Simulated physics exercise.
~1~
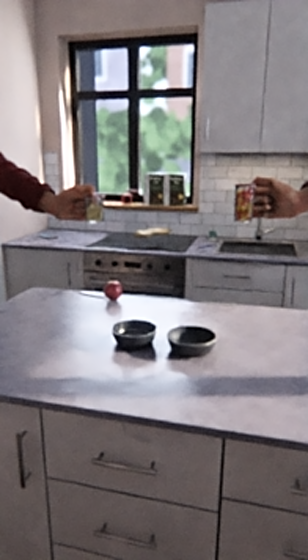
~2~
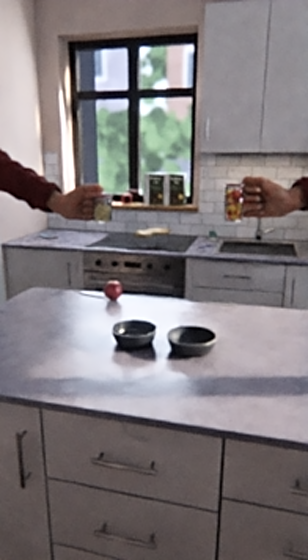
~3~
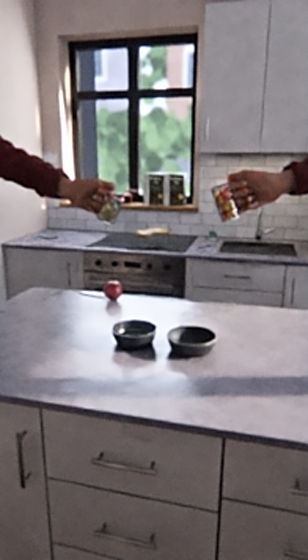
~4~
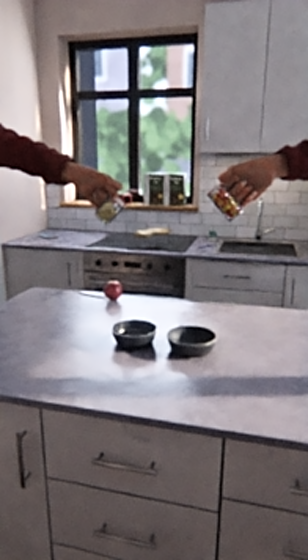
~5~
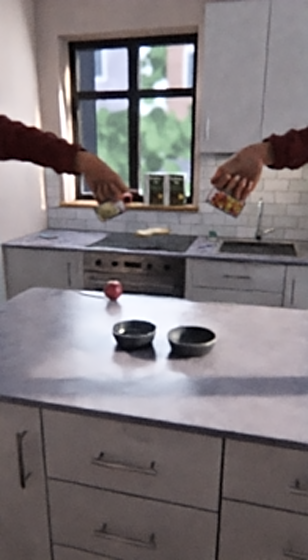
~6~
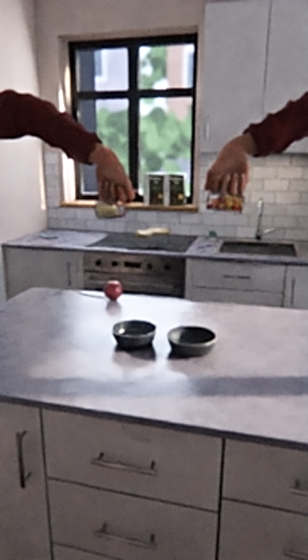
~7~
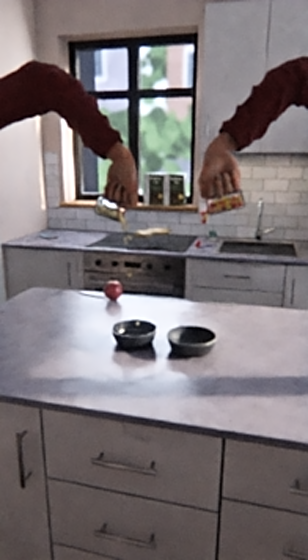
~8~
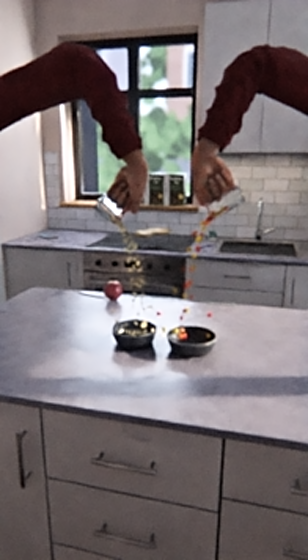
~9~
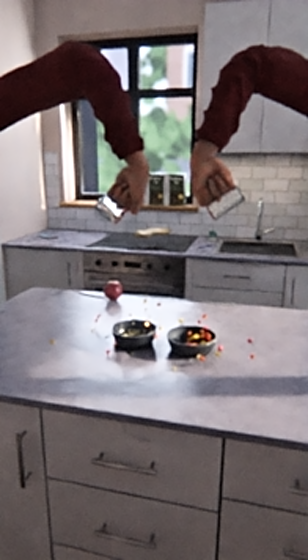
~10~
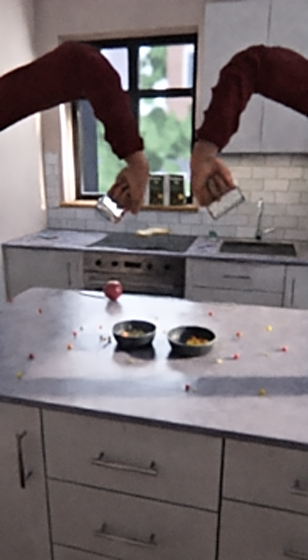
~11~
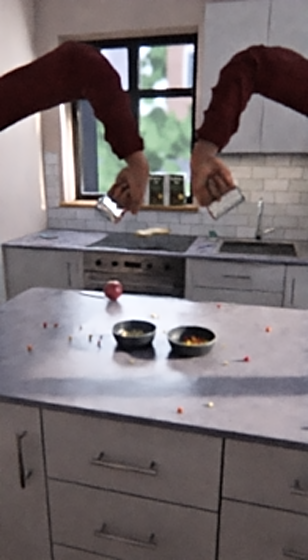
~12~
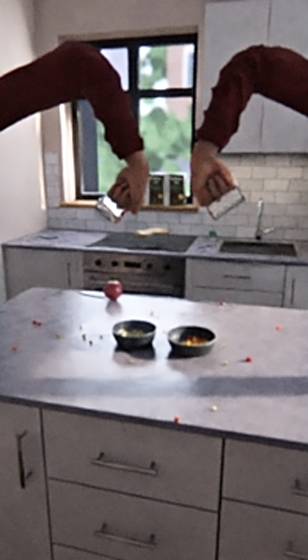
Two hands in dark red sleeves hold small clear cups of colourful little pieces above a kitchen island, where two low dark dishes sit near a round red object. The hands move slightly inward and begin to tilt the cups, tipping them onto their sides. As the wrists turn further, pieces spill out and fall toward the dishes in thin streams. The cups end upside down and empty while pieces land, bounce and scatter over the counter. At the end, both dishes hold pieces, with strays lying around each one, and the hands stay still above.
